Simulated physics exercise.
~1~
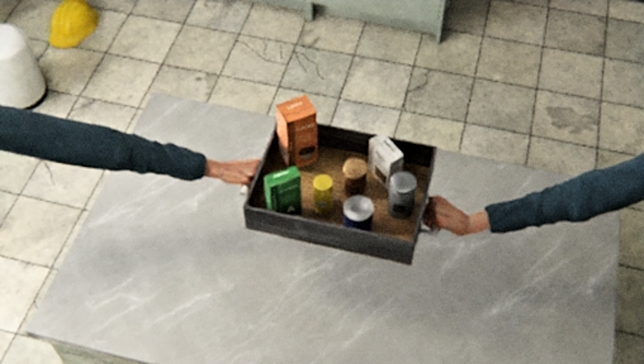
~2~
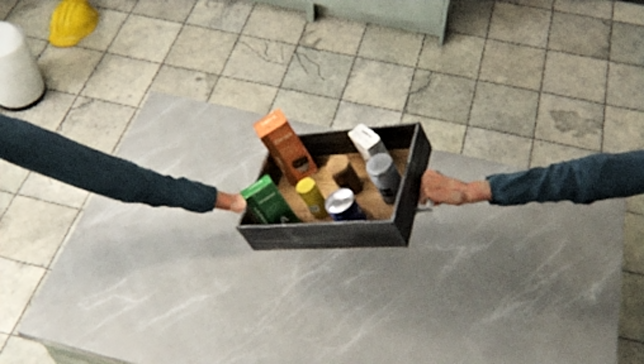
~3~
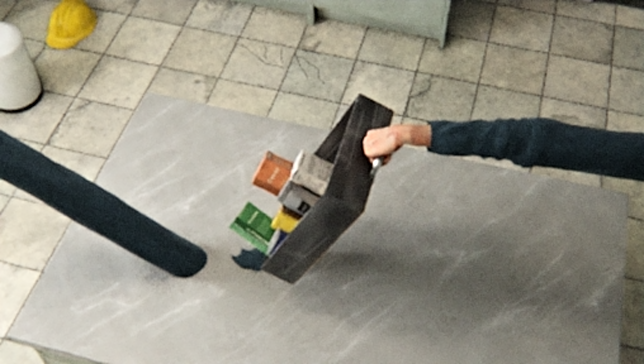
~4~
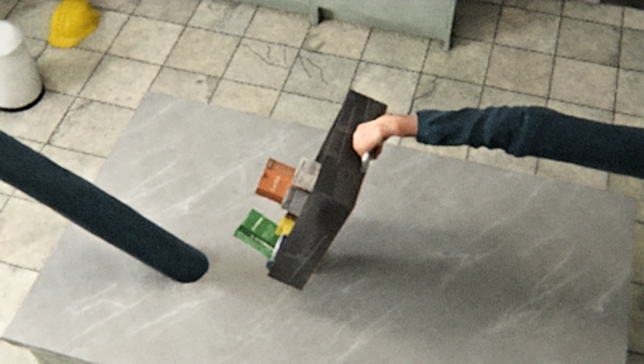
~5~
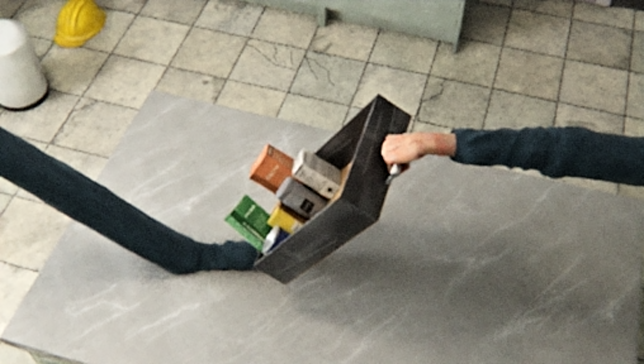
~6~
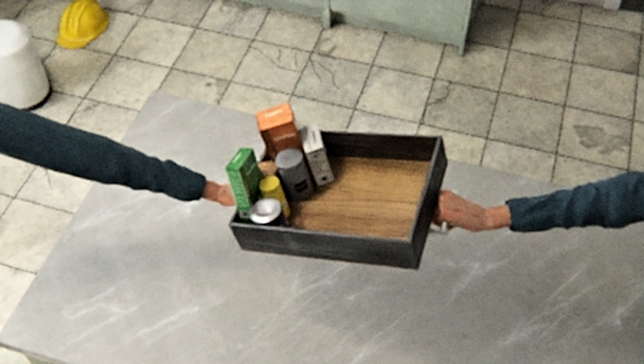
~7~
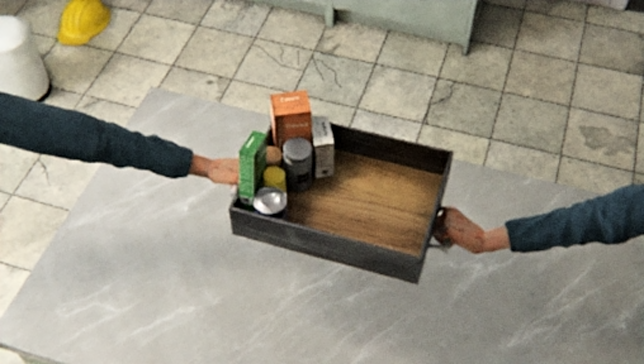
In this clip, two hands hold an open crate of small cartons, jars and tins, tip it steeply with its left side down, then level it again; the contents stay inside, ending upright and gathered at the left end, leaving the right side bare.
